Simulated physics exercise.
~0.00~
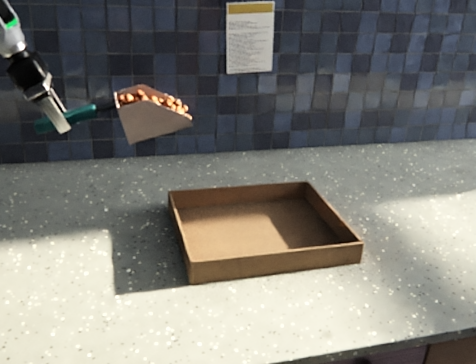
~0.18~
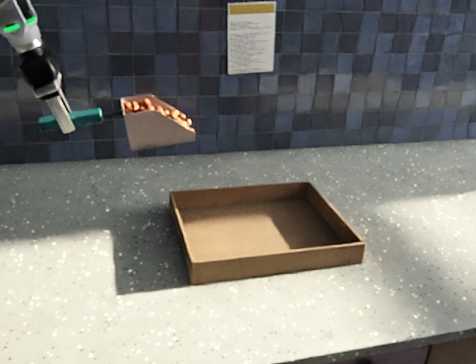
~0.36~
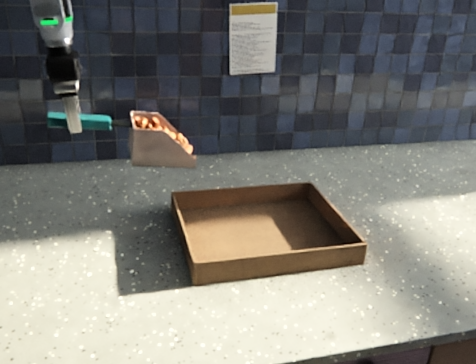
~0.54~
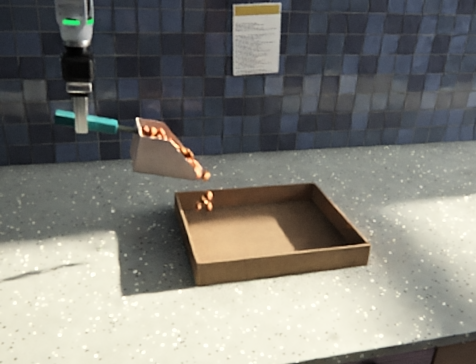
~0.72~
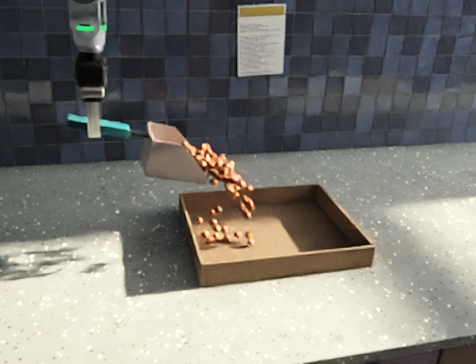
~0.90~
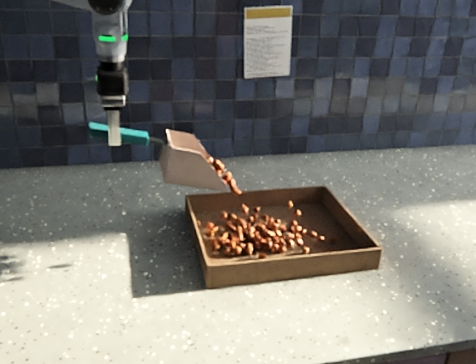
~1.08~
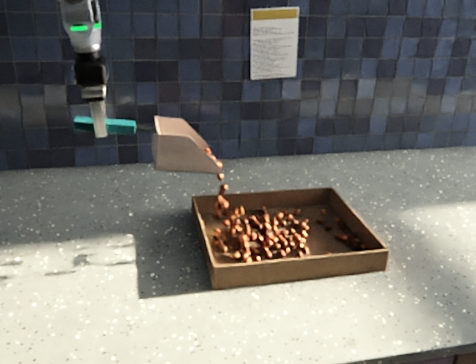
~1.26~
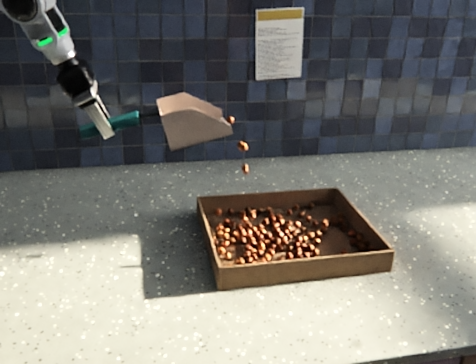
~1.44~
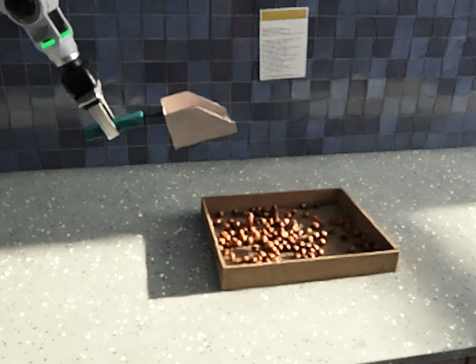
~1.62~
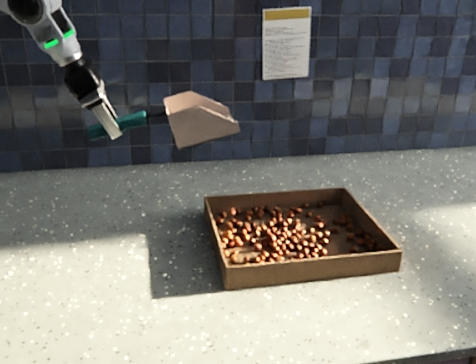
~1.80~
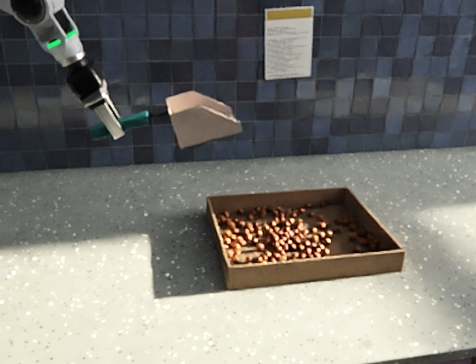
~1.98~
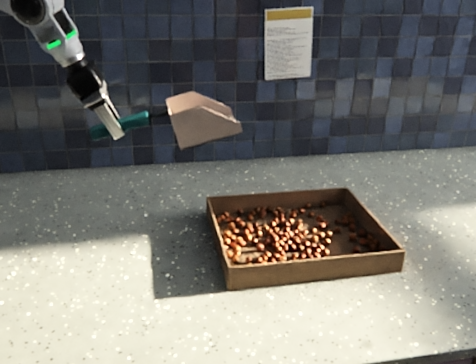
A robot arm tilted a scoop of hazelnuts over a shallow brown tray on a speckled counter, sending them tumbling in, then raised and leveled the emptied scoop and held it still, leaving the nuts scattered across the bottom of the tray.
